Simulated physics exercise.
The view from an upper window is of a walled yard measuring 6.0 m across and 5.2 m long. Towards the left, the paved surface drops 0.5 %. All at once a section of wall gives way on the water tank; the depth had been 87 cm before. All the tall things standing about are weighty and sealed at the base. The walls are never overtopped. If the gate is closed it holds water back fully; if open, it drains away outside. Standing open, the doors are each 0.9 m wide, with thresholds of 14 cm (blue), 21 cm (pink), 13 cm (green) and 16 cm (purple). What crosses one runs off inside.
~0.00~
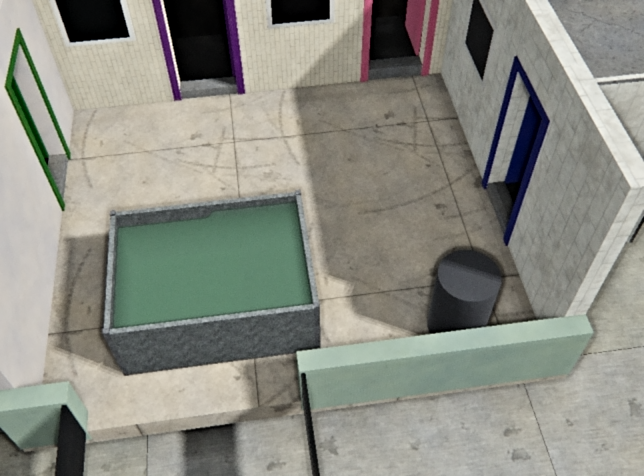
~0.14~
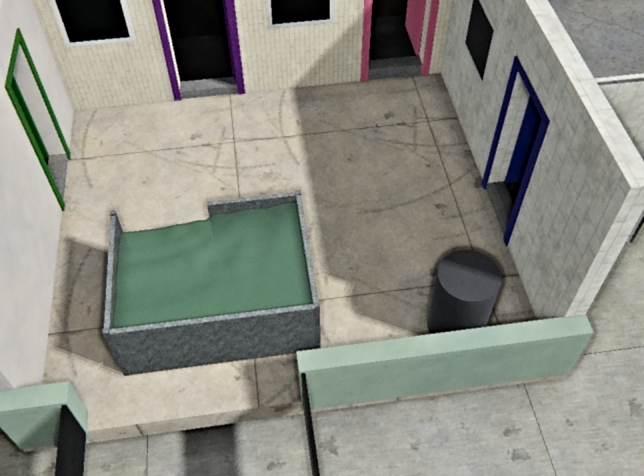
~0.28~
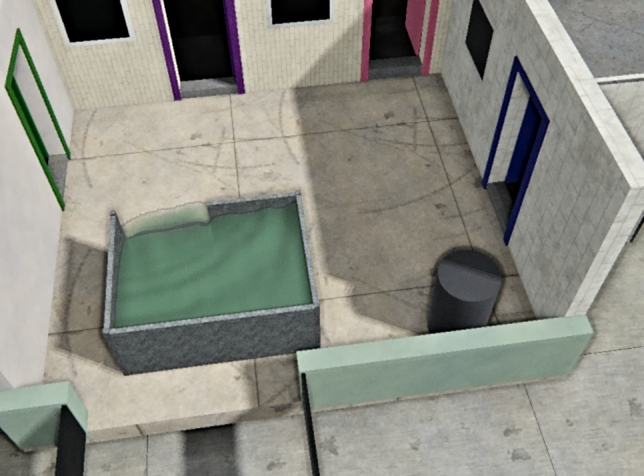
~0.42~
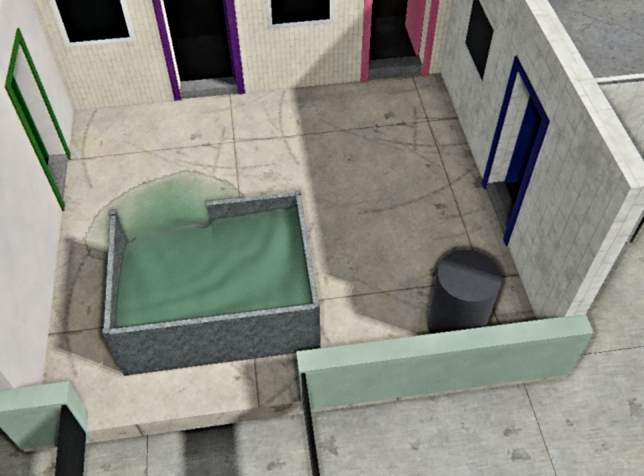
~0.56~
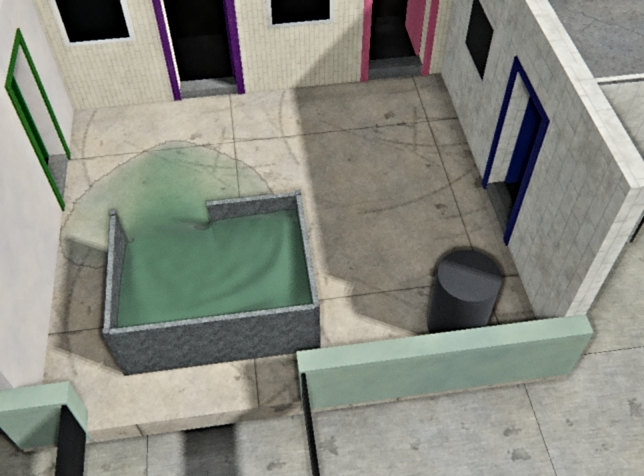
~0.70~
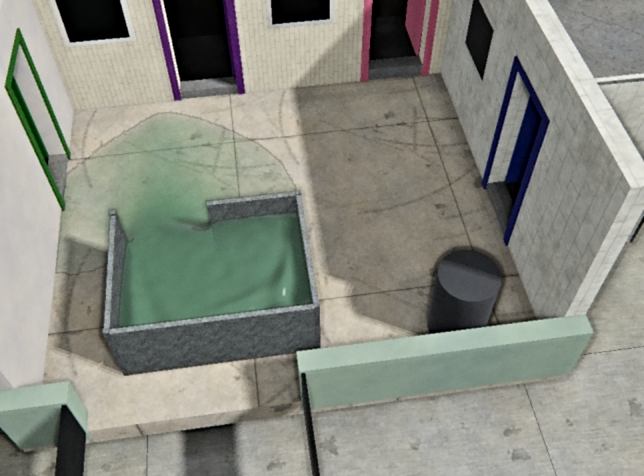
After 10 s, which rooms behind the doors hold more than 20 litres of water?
As I see it, at the blue door it looks set to land under the limit, at the pink door it looks set to land under the limit, at the green door it looks set to land over the limit, at the purple door it looks set to land over the limit.
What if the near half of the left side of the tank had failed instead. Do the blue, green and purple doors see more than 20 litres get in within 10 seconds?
Then blue does not exceed it, green does not exceed it, purple does not exceed it.
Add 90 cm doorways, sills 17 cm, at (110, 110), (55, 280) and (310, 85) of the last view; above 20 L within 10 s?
So, in the order given, it's beyond the mark, then shy of the mark, then shy of the mark.
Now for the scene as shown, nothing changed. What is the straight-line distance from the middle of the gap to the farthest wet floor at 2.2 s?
Distance: Approx. 4.8 m.
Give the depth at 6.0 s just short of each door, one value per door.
In cm: Blue 9, pink 15, green 16, purple 13.
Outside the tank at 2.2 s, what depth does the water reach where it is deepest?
Peak depth: Approx. 49 cm.
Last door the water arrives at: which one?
That would be the blue door.
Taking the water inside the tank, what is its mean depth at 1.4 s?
Roughly 53 cm on average.
After 1.4 s water covers 40 % of the floor and is deepest (61 cm) near (74, 116); blue door not reached, pink door not reached, green door 27 cm at the sill, 5 L in, purple door 31 cm at the sill, 24 L in.
After 2.2 s water covers 40 % of the floor and is deepest (49 cm) near (71, 148); blue door not reached, pink door 5 cm at the sill, 0 L in, green door 21 cm at the sill, 45 L in, purple door 32 cm at the sill, 88 L in.
After 3.5 s water covers 55 % of the floor and is deepest (26 cm) near (74, 116); blue door not reached, pink door 8 cm at the sill, 0 L in, green door 24 cm at the sill, 112 L in, purple door 22 cm at the sill, 151 L in.
After 6.0 s water covers 85 % of the floor and is deepest (22 cm) near (534, 350); blue door 9 cm at the sill, 0 L in, pink door 15 cm at the sill, 2 L in, green door 16 cm at the sill, 159 L in, purple door 13 cm at the sill, 160 L in.
After 10.0 s water covers 95 % of the floor and is deepest (16 cm) near (370, 372); blue door 11 cm at the sill, 0 L in, pink door 10 cm at the sill, 2 L in, green door 8 cm at the sill, 164 L in, purple door 7 cm at the sill, 160 L in.
